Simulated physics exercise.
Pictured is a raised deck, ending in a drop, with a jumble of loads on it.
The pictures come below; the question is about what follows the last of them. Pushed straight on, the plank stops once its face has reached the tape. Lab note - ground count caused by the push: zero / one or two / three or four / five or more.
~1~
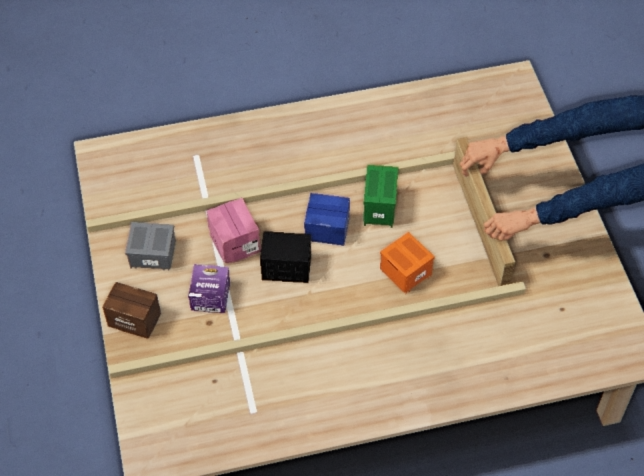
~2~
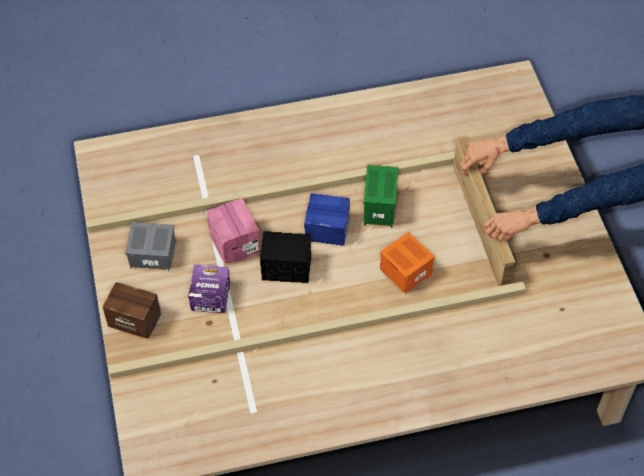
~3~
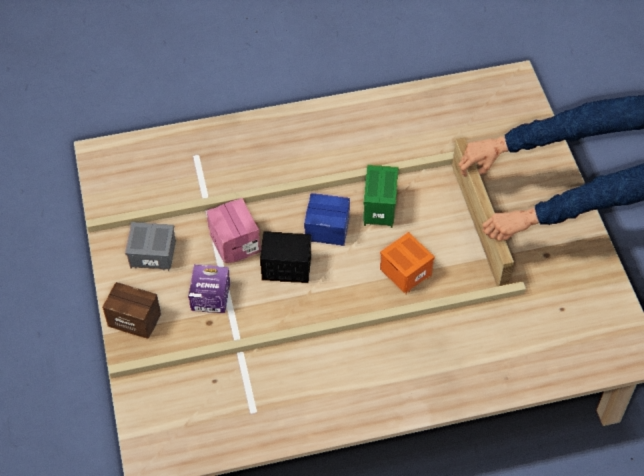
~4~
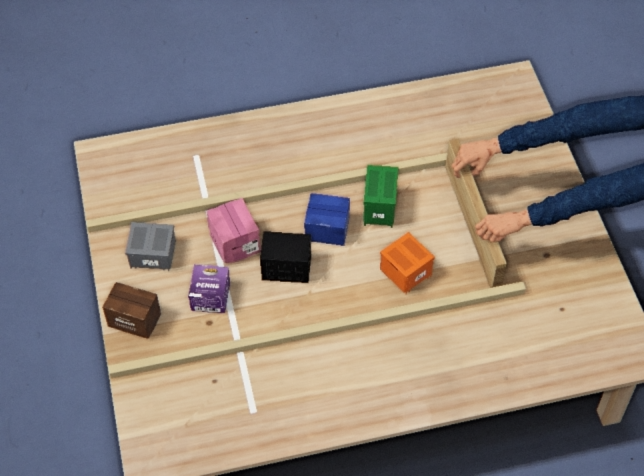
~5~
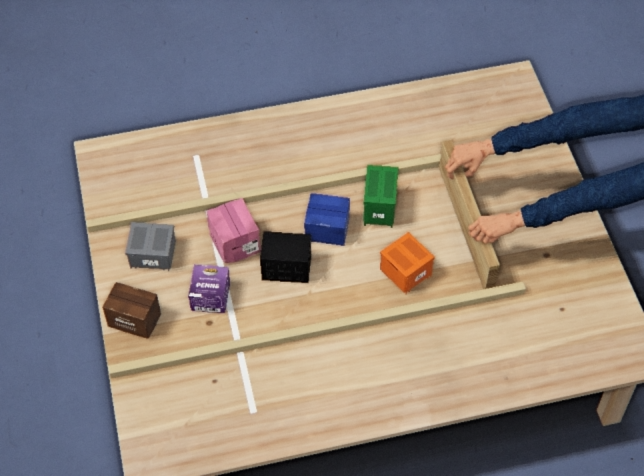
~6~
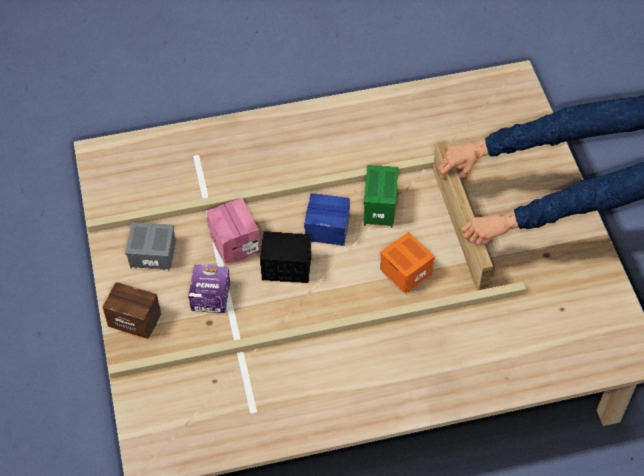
Ground count: One or two.
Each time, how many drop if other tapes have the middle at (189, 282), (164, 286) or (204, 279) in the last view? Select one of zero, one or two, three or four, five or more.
Three to four; either three or four; one or two.
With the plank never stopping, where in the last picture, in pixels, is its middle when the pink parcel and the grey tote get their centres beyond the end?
Pink parcel over the end: About (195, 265). Grey tote over the end: About (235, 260).
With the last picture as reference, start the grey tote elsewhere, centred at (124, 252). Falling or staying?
Put there, it simply leaves the top.
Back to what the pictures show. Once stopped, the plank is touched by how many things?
I count 2 of them.
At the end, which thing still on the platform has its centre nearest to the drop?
The brown box, it is.
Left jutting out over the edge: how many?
Answer: 1.
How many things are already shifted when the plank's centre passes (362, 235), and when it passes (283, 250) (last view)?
Counting first: 3, next 7.
Soon after, none off yet; brown box at rest near (132, 311); grey tote at rest near (151, 246); purple box at rest near (210, 289).
At rest, the number that fall off is one or two; fallen, grey tote.
